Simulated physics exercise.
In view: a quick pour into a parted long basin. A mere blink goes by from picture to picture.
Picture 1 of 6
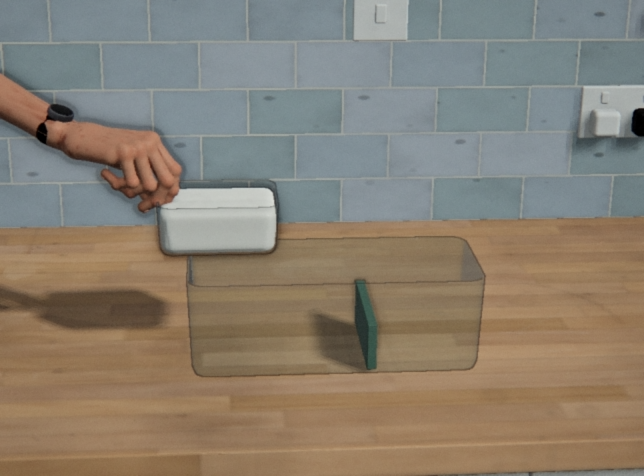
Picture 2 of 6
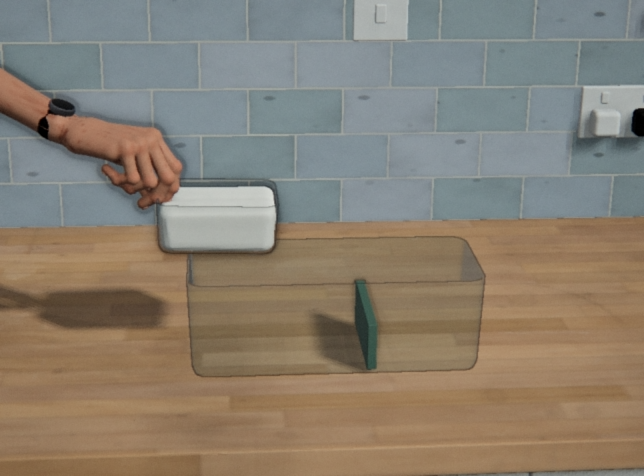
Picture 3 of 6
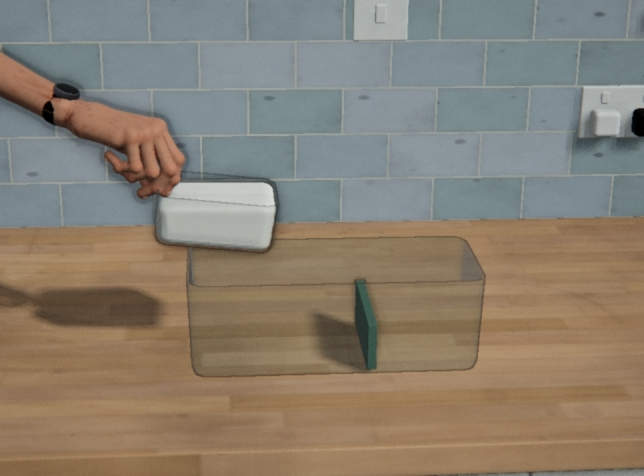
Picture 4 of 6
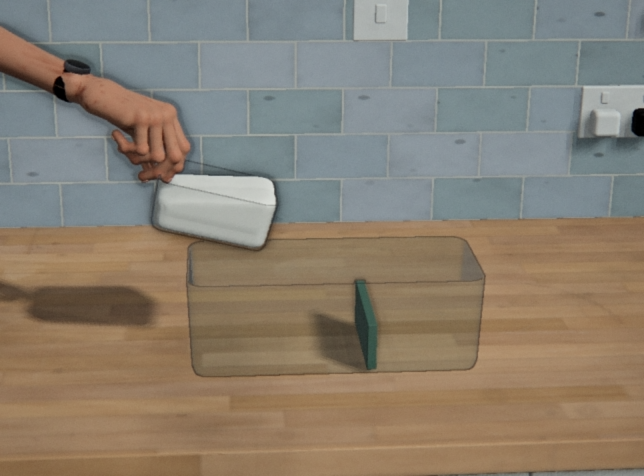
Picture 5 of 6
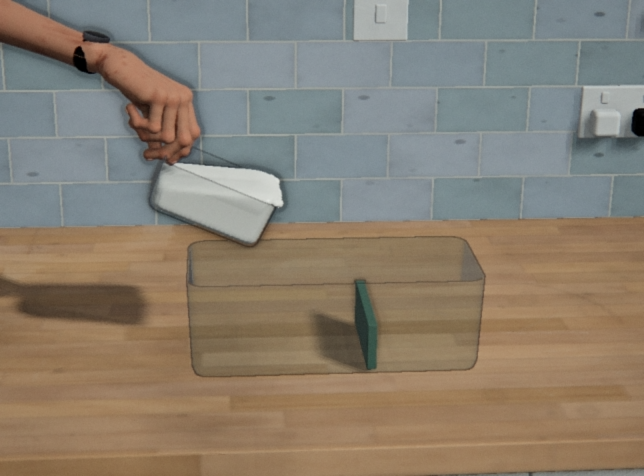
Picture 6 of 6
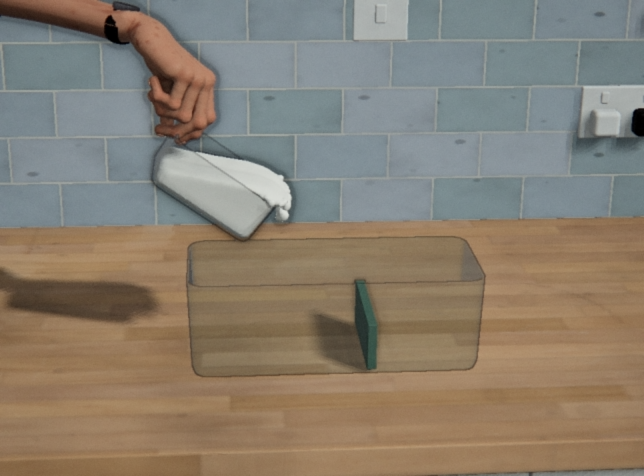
A hand wearing a dark wristband tilts a small clear container of white milk steadily to the right, its wrist rising as the milk slides up to the rim and starts to bulge over the edge. Below sits a long, see-through basin with a green divider inside, empty on a wooden worktop. Behind are blue-grey wall tiles and white sockets, seen from a still, slightly raised front view.
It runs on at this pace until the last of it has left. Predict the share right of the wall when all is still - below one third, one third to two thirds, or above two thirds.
The share right of the wall ends up one third to two thirds.
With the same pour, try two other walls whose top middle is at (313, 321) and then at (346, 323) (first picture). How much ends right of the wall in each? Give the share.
First try close to 80 percent, second try close to 65 percent.
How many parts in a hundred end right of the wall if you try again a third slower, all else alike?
Around 35 per cent ends up there.
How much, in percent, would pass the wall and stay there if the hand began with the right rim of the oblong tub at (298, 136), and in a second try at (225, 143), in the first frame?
Start one gives close to 70 percent, start two close to 5 percent.
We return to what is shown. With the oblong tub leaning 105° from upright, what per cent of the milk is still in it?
Some 10 in a hundred has yet to spill out.
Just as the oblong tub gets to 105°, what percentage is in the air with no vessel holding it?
Around 50 in a hundred.
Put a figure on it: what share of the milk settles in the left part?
Share approx. 50 %.
A moment on, the oblong tub is tipped right over and 12 per cent is still to pour, 33 is left of the wall and 4 right of it.
Next, the oblong tub is tipped right over and 0 per cent is still to pour, 42 is left of the wall and 52 right of it.
Then the oblong tub is tipped right over and 0 per cent is still to pour, 49 is left of the wall and 48 right of it.
Later the oblong tub is tipped right over and 0 per cent is still to pour, 49 is left of the wall and 48 right of it.
Finally, 49 per cent lies left of the wall, 48 right of it and 3 outside.
